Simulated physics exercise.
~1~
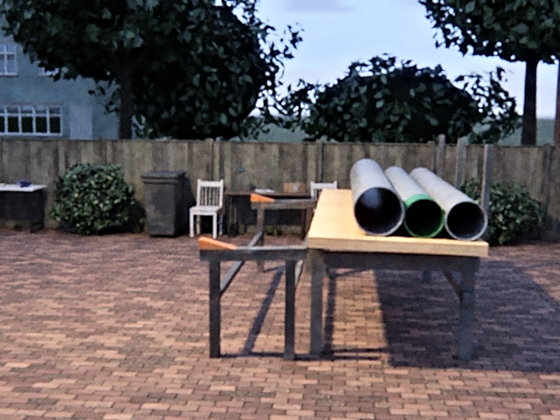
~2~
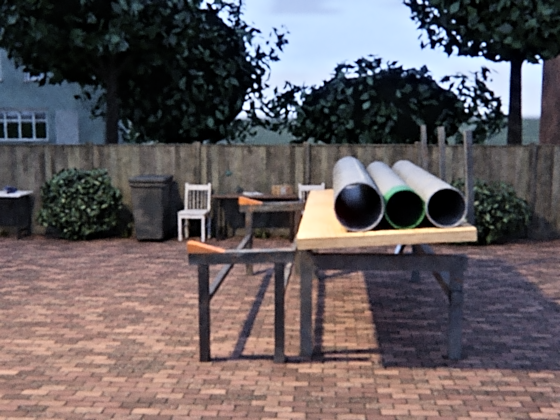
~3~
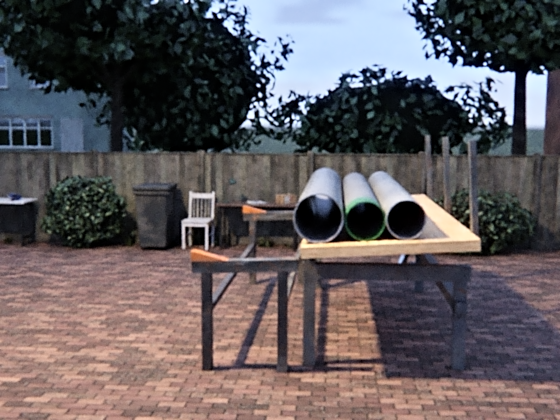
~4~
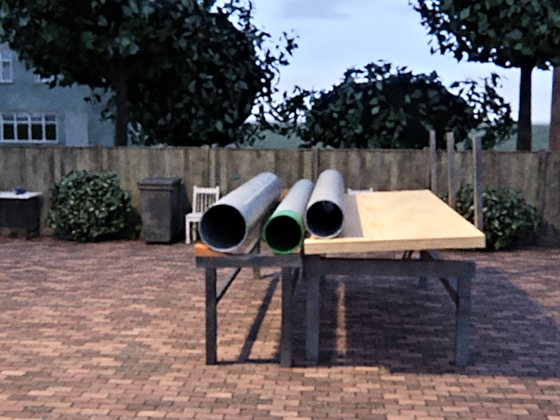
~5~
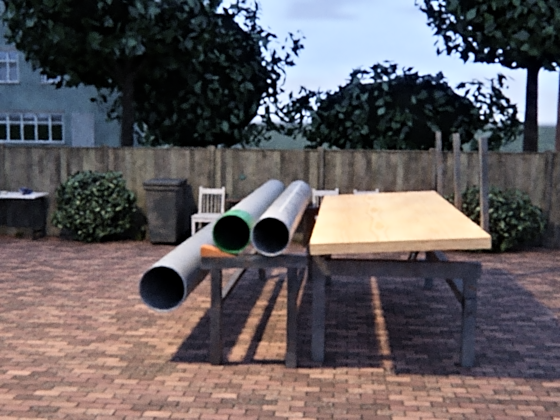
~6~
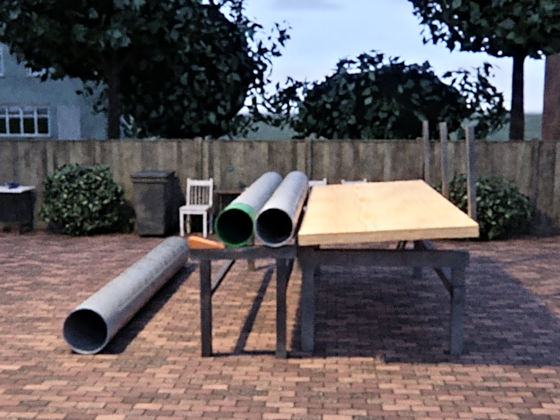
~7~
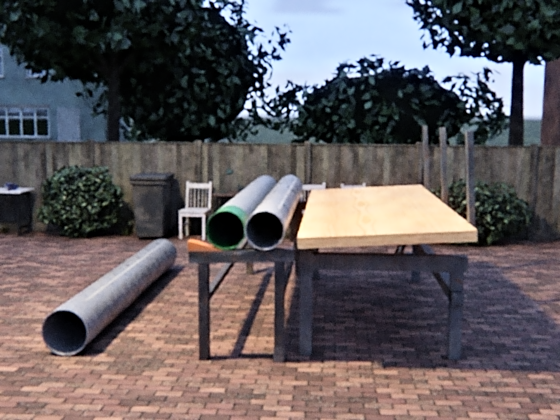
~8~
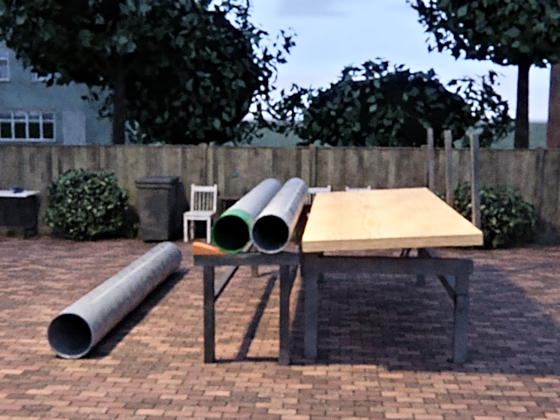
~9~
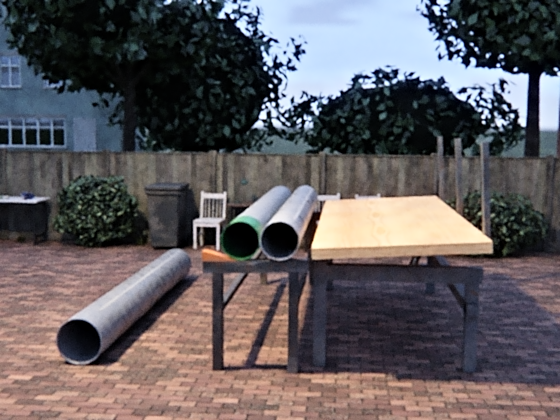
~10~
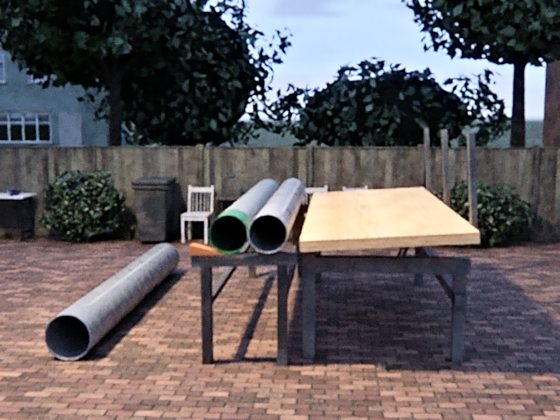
Three hollow pipes, the middle one with a green rim, lie side by side on a pale wooden deck in a brick-paved yard with a fence and trees behind. They roll left together as the deck tilts, crossing onto the lower, narrower rack beside it. The leading grey pipe reaches the rack's far end, passes over the edge and drops to the bricks on the left. The green-rimmed pipe and the other grey one stay behind on the rack. At the end, these two rest side by side there, while the fallen pipe lies on the paving.
